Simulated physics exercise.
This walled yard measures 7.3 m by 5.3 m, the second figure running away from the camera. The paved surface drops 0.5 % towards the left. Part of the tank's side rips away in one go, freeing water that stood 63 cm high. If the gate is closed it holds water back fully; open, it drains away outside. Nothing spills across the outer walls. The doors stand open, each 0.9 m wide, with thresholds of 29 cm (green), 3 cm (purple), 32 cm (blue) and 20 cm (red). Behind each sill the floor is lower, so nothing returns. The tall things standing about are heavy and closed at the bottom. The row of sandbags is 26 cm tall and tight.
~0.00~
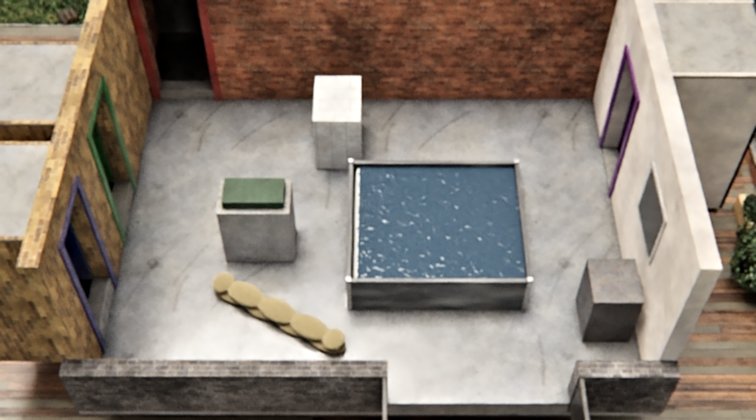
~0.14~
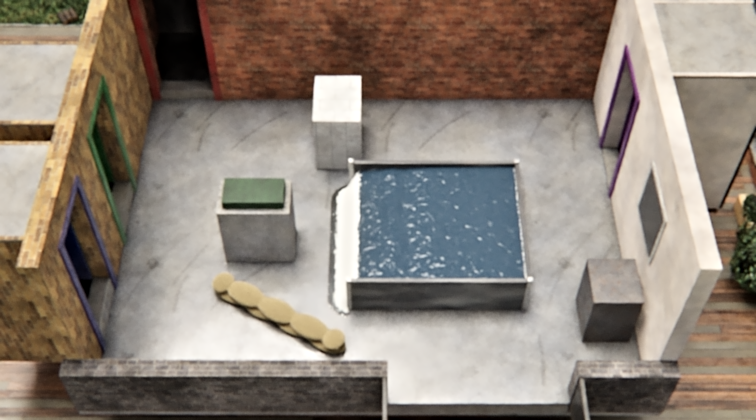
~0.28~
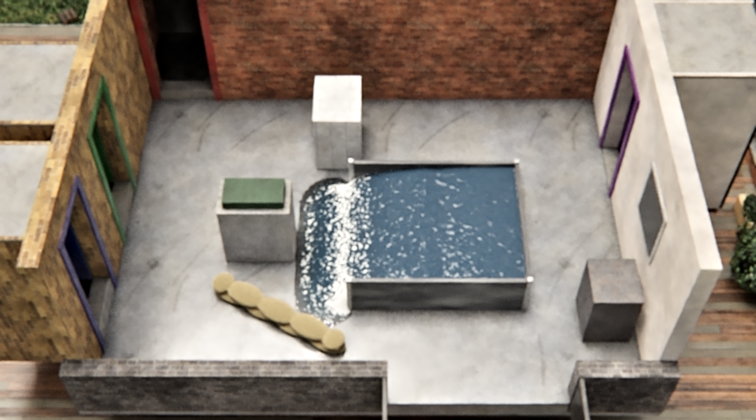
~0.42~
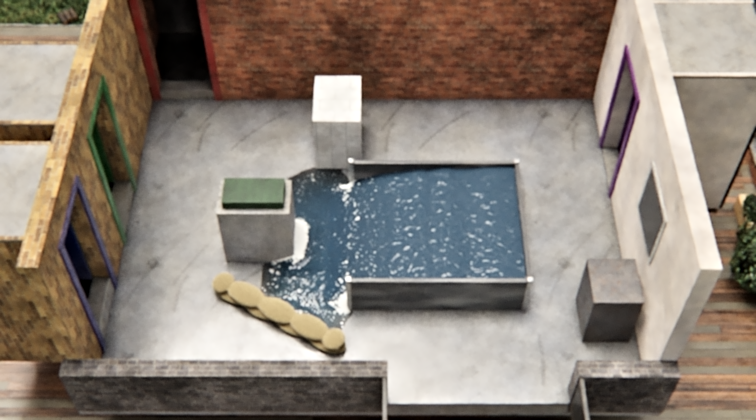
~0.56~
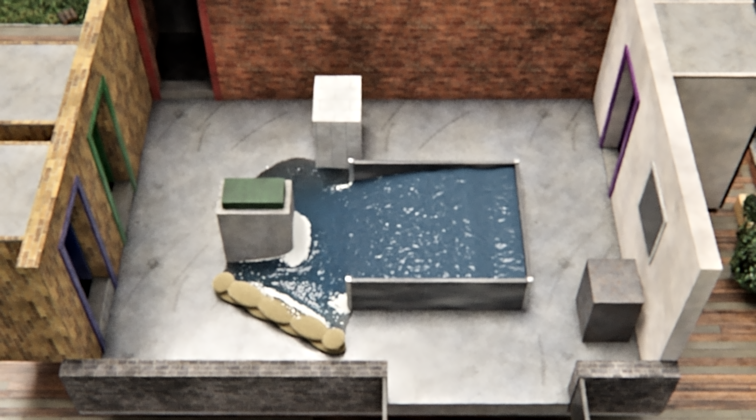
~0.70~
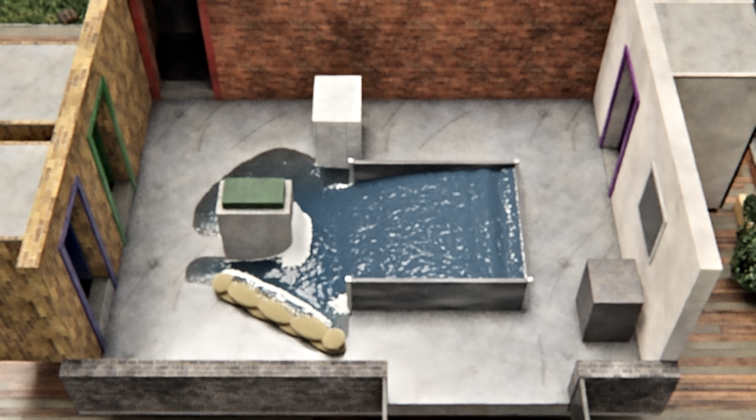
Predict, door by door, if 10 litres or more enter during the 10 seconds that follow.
Door by door: At the green door it does not reach the limit; at the purple door it exceeds the limit; at the blue door it keeps below the limit; at the red door it exceeds the limit.
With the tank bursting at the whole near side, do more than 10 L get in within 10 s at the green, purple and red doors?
Then: Green not over, purple below, red not over.
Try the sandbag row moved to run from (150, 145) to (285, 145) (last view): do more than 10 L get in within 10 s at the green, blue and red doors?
Then: Green not over, blue below, red not over.
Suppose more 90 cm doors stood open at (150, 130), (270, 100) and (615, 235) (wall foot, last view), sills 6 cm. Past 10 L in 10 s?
In that order: Over, past it, below.
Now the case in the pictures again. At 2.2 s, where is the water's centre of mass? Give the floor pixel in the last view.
Around (317, 238).
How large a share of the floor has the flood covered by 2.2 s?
Some 55 per cent of it.
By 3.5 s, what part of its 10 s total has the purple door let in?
Some 0 per cent by then.
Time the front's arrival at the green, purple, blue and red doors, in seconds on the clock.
Arrival: Green 1.0 s, purple 7.0 s, blue 1.5 s, red 1.8 s.
After 1.4 s water covers 35 % of the floor and is deepest (46 cm) near (307, 244); green door 26 cm at the sill, 0 L in, purple door not reached, blue door not reached, red door not reached.
After 2.2 s water covers 55 % of the floor and is deepest (43 cm) near (290, 306); green door 27 cm at the sill, 1 L in, purple door not reached, blue door 16 cm at the sill, 0 L in, red door 25 cm at the sill, 0 L in.
After 3.5 s water covers 60 % of the floor and is deepest (28 cm) near (183, 112); green door 16 cm at the sill, 1 L in, purple door not reached, blue door 15 cm at the sill, 0 L in, red door 27 cm at the sill, 49 L in.
After 6.0 s water covers 80 % of the floor and is deepest (17 cm) near (285, 386); green door 16 cm at the sill, 1 L in, purple door not reached, blue door 14 cm at the sill, 0 L in, red door 13 cm at the sill, 63 L in.
After 10.0 s water covers 95 % of the floor and is deepest (16 cm) near (126, 235); green door 15 cm at the sill, 1 L in, purple door 6 cm at the sill, 32 L in, blue door 14 cm at the sill, 0 L in, red door 6 cm at the sill, 63 L in.
